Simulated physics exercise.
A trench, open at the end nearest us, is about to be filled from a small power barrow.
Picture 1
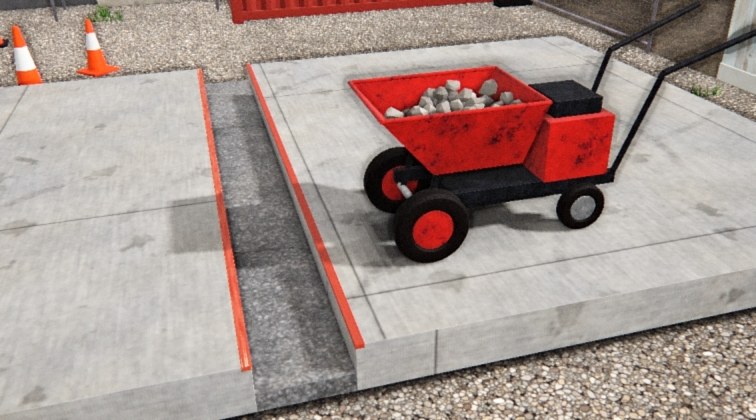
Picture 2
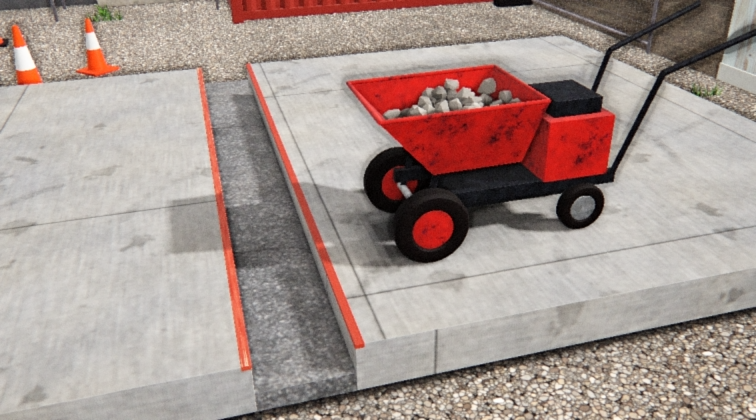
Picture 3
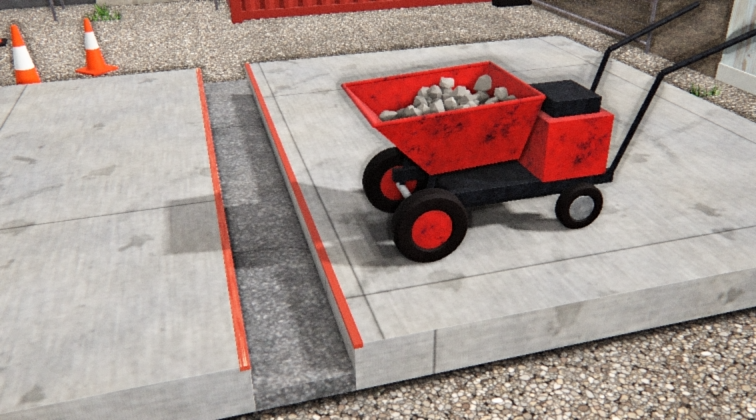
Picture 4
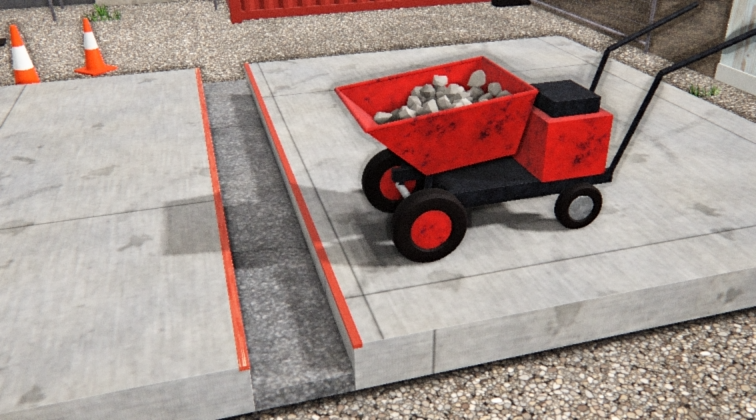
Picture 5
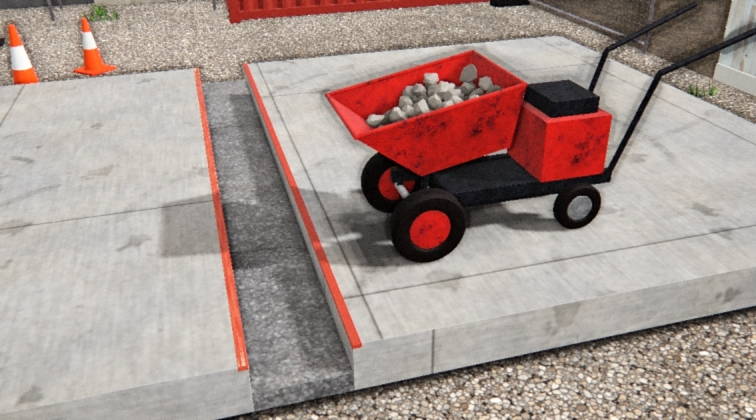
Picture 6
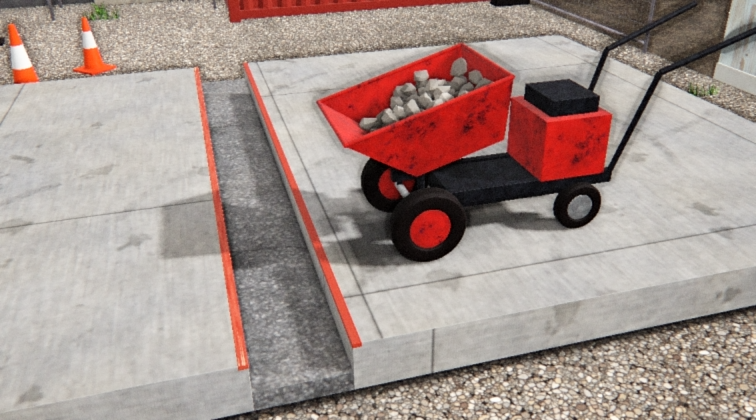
A red power barrow with black handles stands on the right-hand pale concrete slab, seen from slightly above in an outdoor yard. Grey broken stones fill its skip, a dark, shallow trench edged in orange-red runs between the slabs to its left, and orange cones stand on gravel behind. The skip starts level, then gradually tilts forward to the left, while the wheels and view stay practically still.
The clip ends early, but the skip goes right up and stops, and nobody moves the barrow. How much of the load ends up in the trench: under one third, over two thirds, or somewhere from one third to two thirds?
It will put above two thirds into the trench.
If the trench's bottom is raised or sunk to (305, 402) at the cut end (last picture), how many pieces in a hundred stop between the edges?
It works out to some 100 percent.
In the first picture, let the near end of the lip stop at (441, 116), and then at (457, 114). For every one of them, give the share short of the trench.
First position: Some 0 percent; second position: Some 20 percent.
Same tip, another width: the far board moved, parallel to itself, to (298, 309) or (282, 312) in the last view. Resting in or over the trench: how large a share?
Close to 10 per cent in the first, close to 30 per cent in the second.
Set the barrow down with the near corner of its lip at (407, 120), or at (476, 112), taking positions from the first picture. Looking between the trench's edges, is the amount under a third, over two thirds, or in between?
In the first case beyond two thirds, in the second case under a third.
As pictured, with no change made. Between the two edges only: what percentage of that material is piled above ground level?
About 10 %.
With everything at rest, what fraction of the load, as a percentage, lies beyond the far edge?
Roughly 0 percent.
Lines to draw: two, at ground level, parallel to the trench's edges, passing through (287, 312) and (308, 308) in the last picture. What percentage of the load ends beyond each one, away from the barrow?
First 50 in a hundred, second 70 in a hundred.
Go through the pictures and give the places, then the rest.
The first picture shows lip of the skip near (382, 123), level; top of the load near (474, 103), broken stones; first edge of the trench near (343, 303); far edge near (239, 321), the trench nearly as wide as the skip, and shallow for its width.
The second picture shows lip of the skip near (380, 123), level; top of the load near (473, 102).
The third picture shows lip of the skip near (374, 126), tipped barely; top of the load near (468, 100).
The fourth picture shows lip of the skip near (366, 131), tipped a little; top of the load near (462, 98).
The fifth picture shows lip of the skip near (356, 137), tipped a little; top of the load near (453, 95).
The sixth picture shows lip of the skip near (346, 146), tipped clearly; top of the load near (443, 92); first edge of the trench near (340, 301); far edge near (236, 320).
Shortly afterwards, skip tipped steeply; the whole lot in the skip.
Next, skip tipped right over; near two thirds in the skip; near a quarter in or heaped over the trench.
Some moments later, skip tipped right over; near a quarter in the skip; the bulk in or heaped over the trench; only a few beyond it.
In the end, skip tipped right over; a little in the skip; the bulk in or heaped over the trench; only a few beyond it.
